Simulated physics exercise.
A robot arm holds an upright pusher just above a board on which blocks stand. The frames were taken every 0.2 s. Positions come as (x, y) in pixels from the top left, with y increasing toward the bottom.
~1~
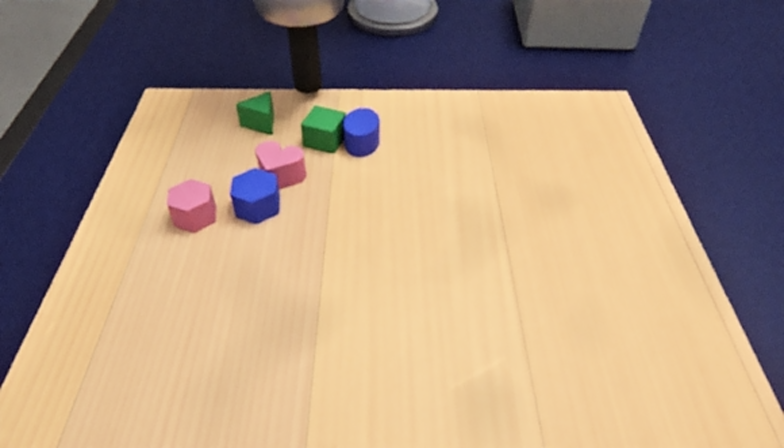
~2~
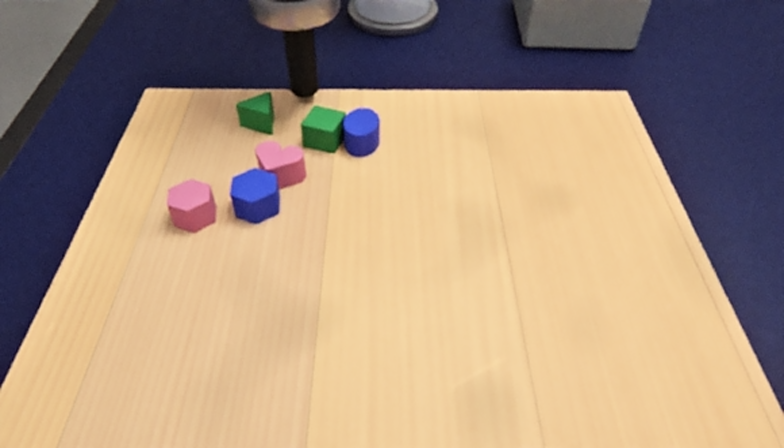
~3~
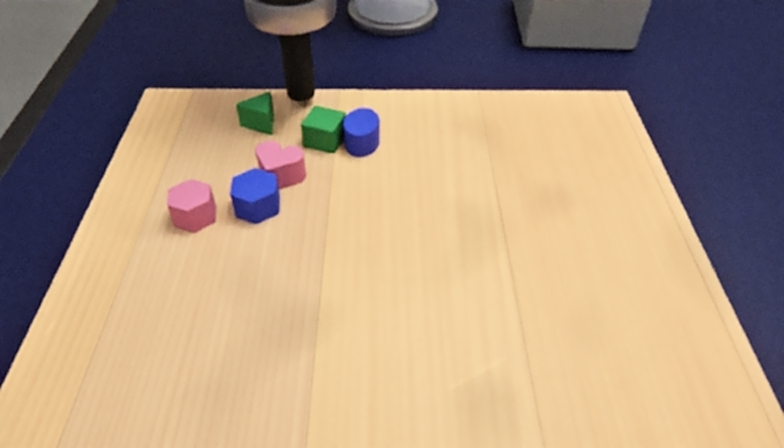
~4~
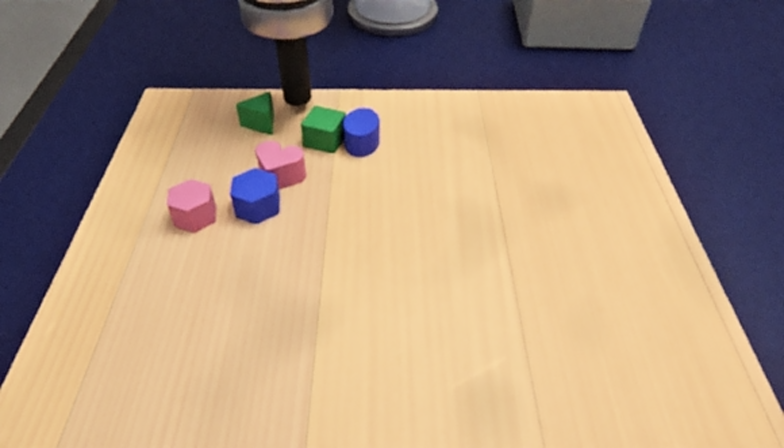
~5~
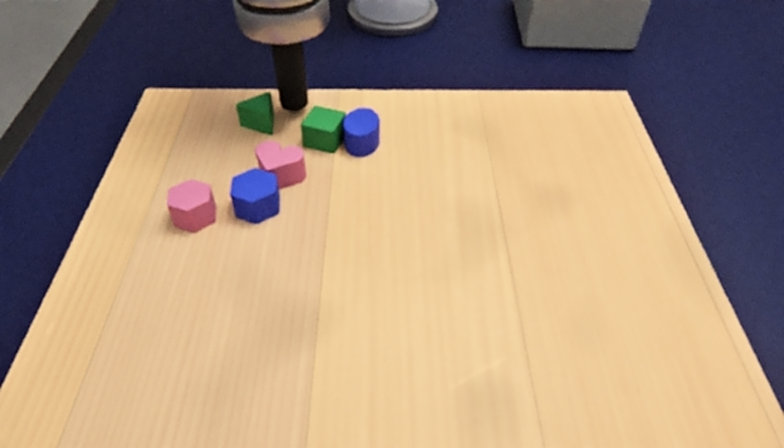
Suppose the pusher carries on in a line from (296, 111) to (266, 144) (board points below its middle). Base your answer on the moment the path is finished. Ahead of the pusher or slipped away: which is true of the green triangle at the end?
Beside or behind.
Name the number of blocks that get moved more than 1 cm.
Answer: One block.
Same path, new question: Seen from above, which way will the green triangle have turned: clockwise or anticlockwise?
Clockwise, looking down.
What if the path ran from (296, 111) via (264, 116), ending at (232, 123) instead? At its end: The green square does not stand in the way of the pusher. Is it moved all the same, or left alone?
At the moment the path ends, the green square still stands where it did.
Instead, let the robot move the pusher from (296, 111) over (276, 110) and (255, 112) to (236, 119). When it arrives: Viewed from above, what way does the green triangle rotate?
The sense of turning is anti-clockwise.
On the path given first. Halfway along, pusher at (279, 119); green triangle at (249, 106).
At the end, pusher at (264, 136); green triangle at (244, 108), turned 25° clockwise; pink heart block in place.
